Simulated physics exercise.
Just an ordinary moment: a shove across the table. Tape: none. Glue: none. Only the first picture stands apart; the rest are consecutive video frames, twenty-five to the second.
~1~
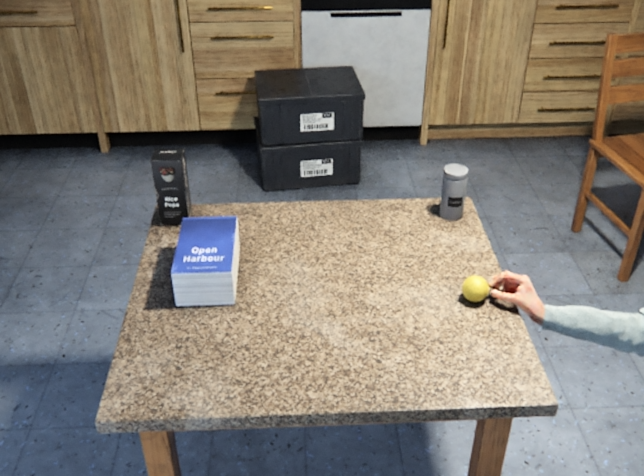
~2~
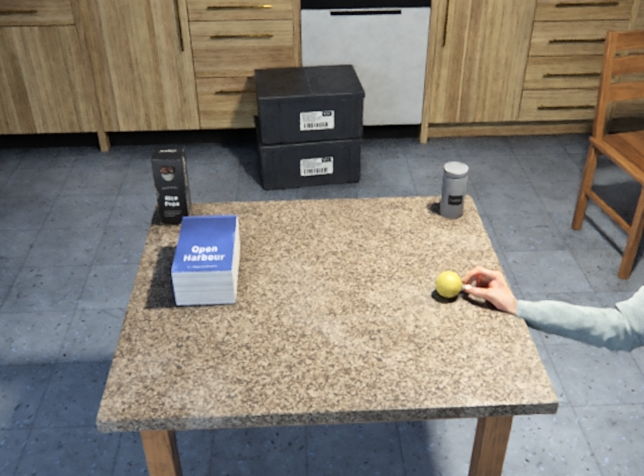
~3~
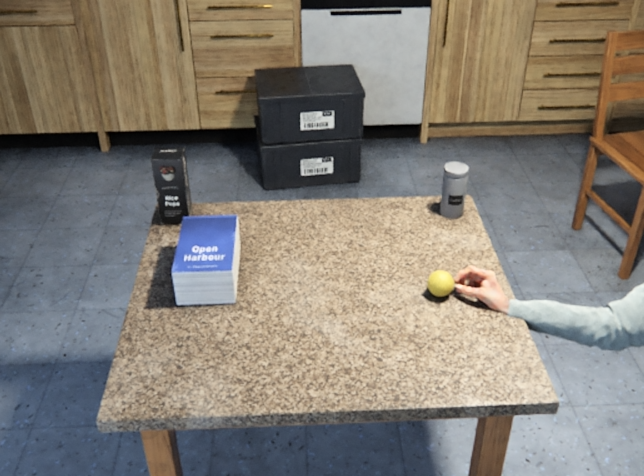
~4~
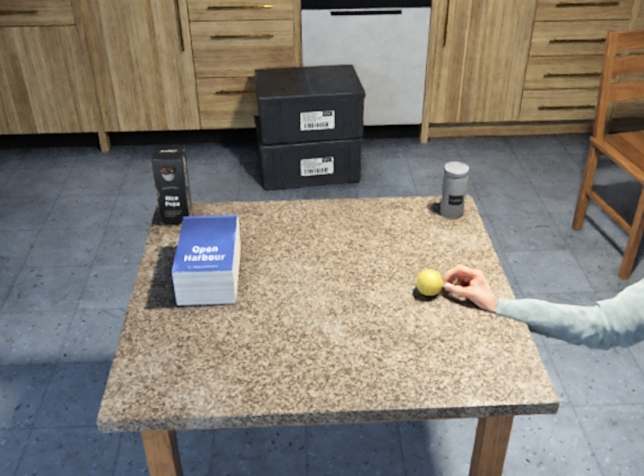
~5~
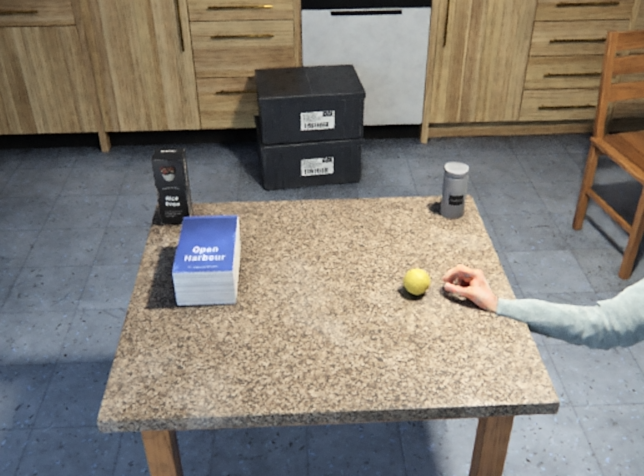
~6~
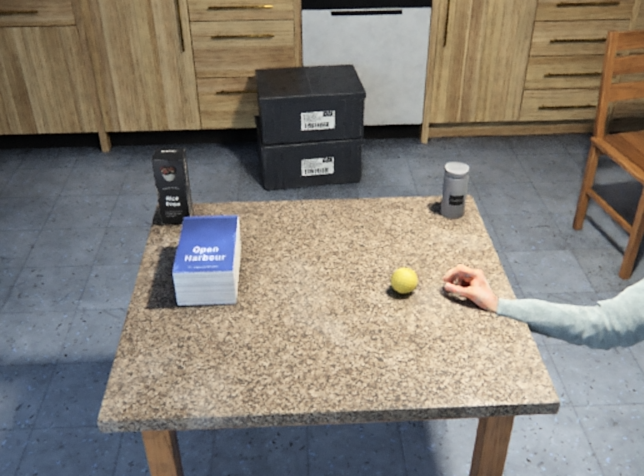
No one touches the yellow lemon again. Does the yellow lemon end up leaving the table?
Short of the brink.
Then, 0.10 s later than the last frame, yellow lemon moved well along near (373, 278).
Then, 0.30 s later than the last frame, yellow lemon moved well along near (313, 273).
Then, 0.50 s later than the last frame, yellow lemon moved well along near (256, 268).
Then, 1.00 s later than the last frame, yellow lemon moved well along near (270, 256).
When it is over, moved from the start, yellow lemon. End places, in pixels of the last picture, yellow lemon near (282, 249).
